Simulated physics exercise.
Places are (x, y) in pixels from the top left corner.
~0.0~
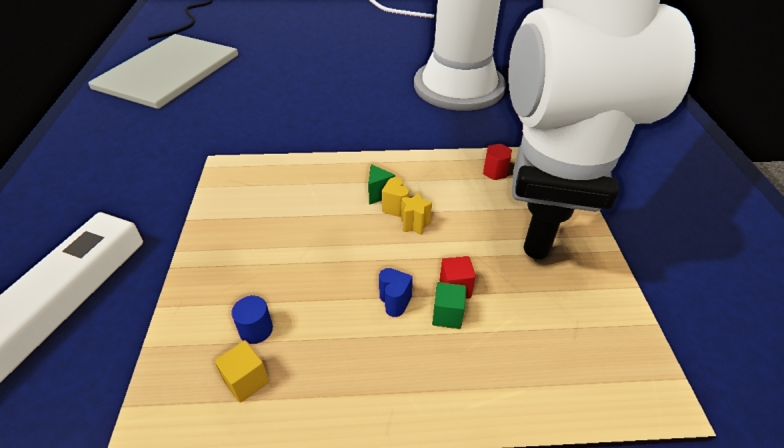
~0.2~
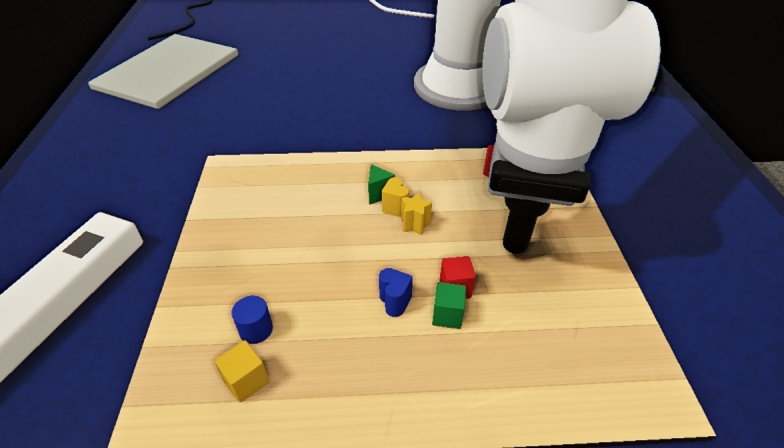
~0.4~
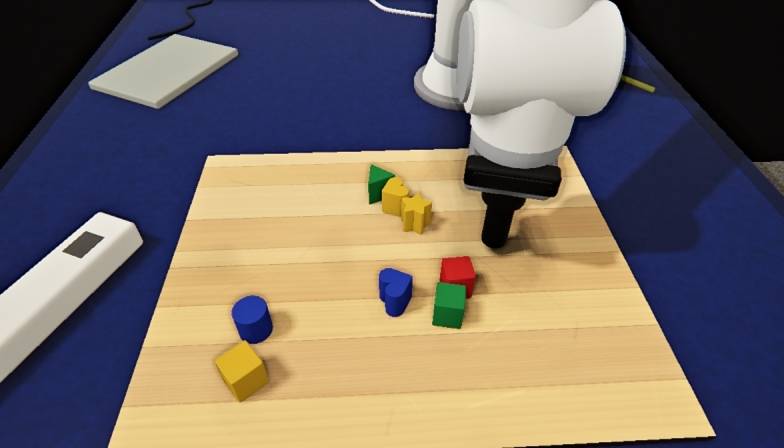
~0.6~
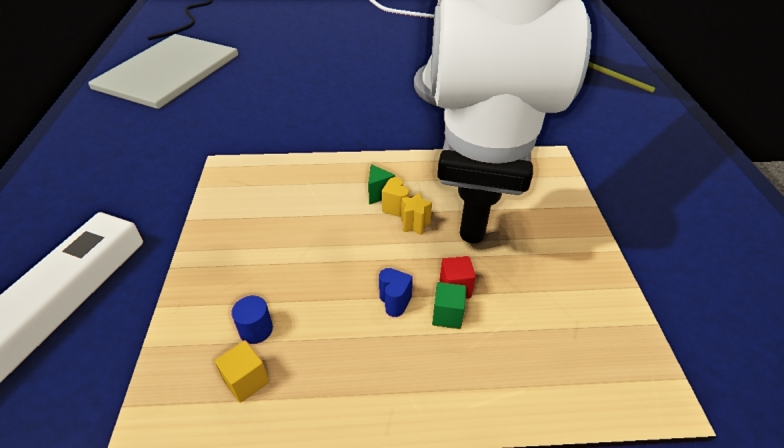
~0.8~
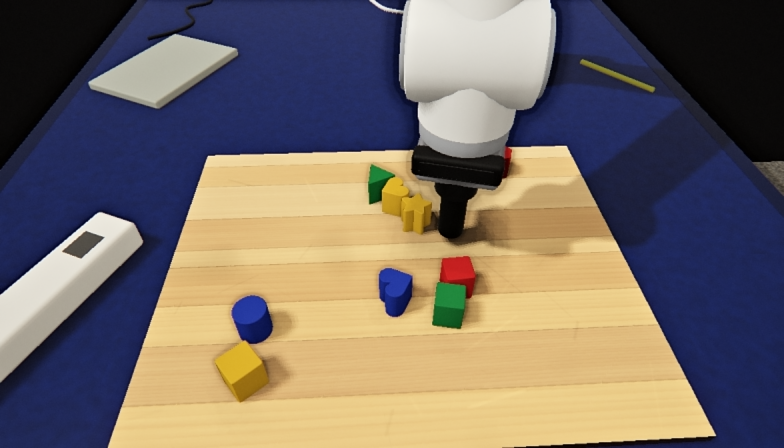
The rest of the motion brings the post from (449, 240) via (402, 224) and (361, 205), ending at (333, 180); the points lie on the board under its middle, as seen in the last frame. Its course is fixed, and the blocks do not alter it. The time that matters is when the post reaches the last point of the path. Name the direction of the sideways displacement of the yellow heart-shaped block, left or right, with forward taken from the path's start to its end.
Facing from start to end, it shifts right.
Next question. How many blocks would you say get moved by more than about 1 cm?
Shifted over 1 cm: Three or more.
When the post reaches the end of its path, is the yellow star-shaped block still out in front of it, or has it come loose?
No longer ahead of the post.
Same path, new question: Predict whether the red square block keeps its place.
It stays.
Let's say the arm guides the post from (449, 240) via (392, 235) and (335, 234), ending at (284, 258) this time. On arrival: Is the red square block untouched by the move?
I believe so.
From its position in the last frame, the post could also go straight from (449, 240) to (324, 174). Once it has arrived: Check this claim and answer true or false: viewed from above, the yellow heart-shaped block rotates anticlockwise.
Answer: False.
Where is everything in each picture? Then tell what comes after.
The first picture shows post tip (536, 251); block tops, green triangular block (378, 174); yellow heart-shaped block (396, 187); yellow star-shaped block (416, 203); red square block (459, 267).
The second picture shows post (515, 246); blocks unchanged.
The third picture shows post (494, 241); blocks unchanged.
The fourth picture shows post (472, 236); blocks unchanged.
The fifth picture shows post (450, 231); green triangular block (378, 174); yellow heart-shaped block (396, 187); yellow star-shaped block (416, 203); red square block (459, 267).
On the path given first. One third of the way, post (402, 215); green triangular block (371, 165); yellow heart-shaped block (377, 177), turned 45° clockwise; yellow star-shaped block (382, 194).
Two thirds of the way, post (360, 196); green triangular block (366, 153), turned 60° clockwise; yellow heart-shaped block (349, 163), turned 120° clockwise; yellow star-shaped block (339, 178).
At the end, post (332, 172); green triangular block (366, 152), turned 75° clockwise; yellow heart-shaped block (335, 144), turned 170° clockwise; yellow star-shaped block (311, 167), turned 65° anticlockwise; red square block in place.
